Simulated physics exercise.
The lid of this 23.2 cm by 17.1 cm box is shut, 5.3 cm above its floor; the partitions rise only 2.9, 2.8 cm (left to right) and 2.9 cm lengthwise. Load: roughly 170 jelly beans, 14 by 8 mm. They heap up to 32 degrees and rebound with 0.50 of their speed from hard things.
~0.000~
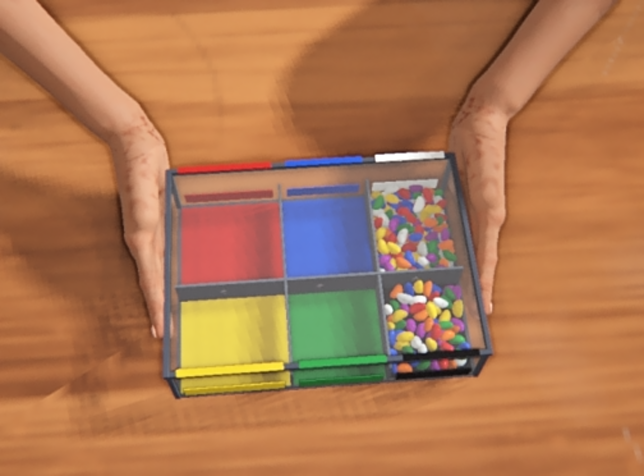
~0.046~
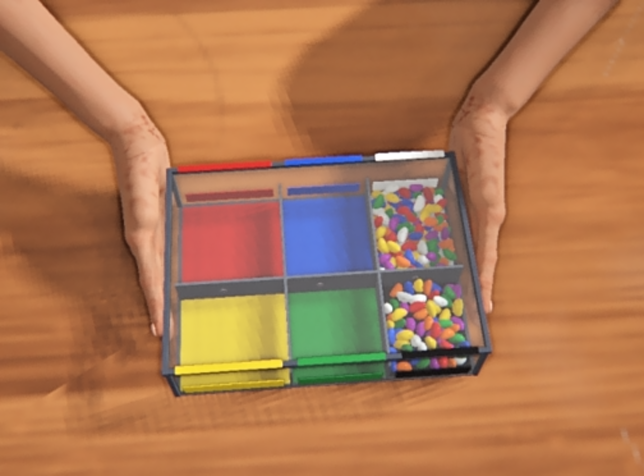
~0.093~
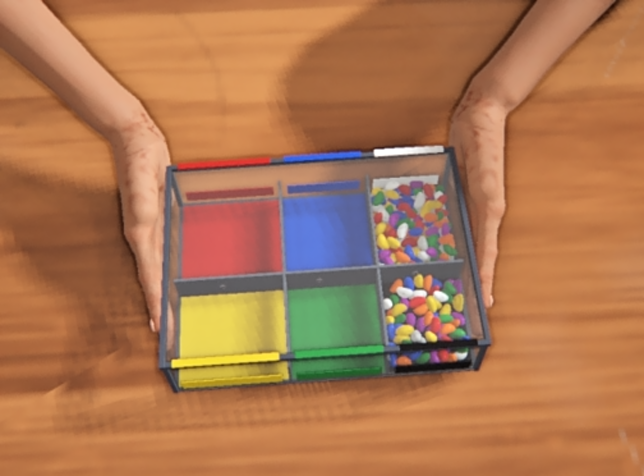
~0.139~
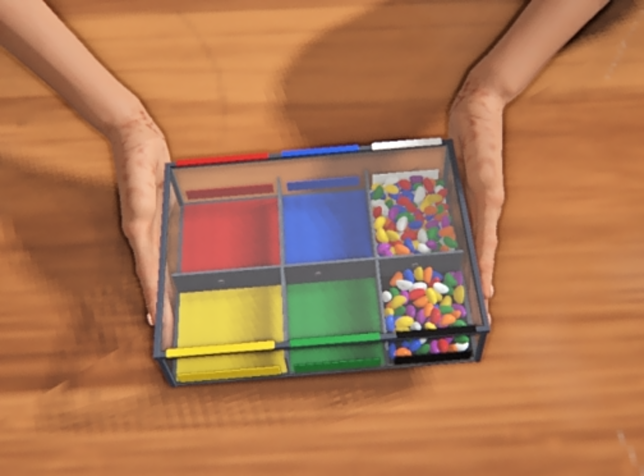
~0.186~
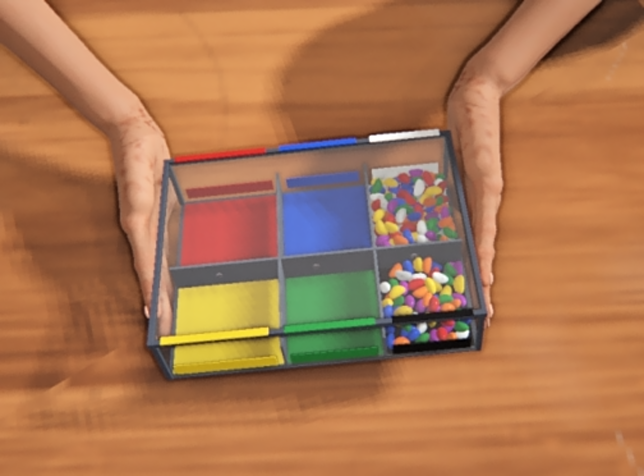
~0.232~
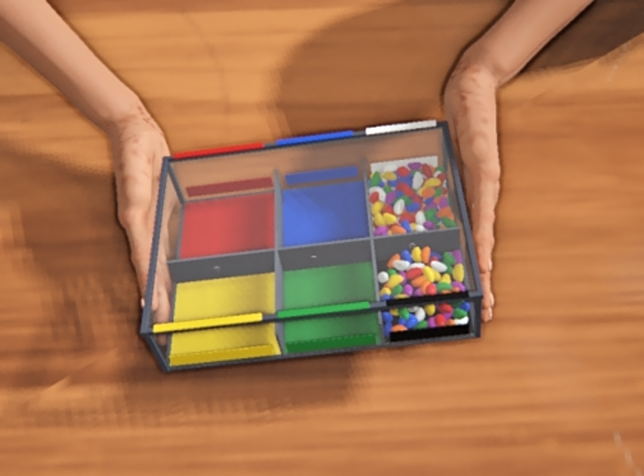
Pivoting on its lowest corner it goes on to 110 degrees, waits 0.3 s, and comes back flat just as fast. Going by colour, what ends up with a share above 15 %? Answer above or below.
Red above, blue above, green below, yellow below, white above, black below.
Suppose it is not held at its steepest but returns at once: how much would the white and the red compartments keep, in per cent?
White 35; red 40.
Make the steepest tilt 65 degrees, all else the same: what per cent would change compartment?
About 15 per cent.
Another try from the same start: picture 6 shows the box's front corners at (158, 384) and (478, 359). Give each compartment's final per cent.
Red 0; blue 0; green 40; yellow 40; white 0; black 20.
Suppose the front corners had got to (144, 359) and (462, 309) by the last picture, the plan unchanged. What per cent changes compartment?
It would be near 100 per cent.
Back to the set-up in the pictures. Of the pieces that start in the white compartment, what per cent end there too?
Roughly 40 per cent.
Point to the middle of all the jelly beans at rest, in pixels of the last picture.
Around (311, 212).
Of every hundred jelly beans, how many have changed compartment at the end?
About 75 per cent.
After 1.53 s, tilt 110 degrees; red 20 %, blue 40 %, white 35 %.
After 2.40 s, tilt 56 degrees; red 35 %, blue 35 %, white 25 %.
After 3.27 s, tilt 0 degrees; red 35 %, blue 35 %, white 25 %.
At rest (4.0 s), red 35 %, blue 35 %, green 0 %, yellow 0 %, white 25 %, black 0 %.
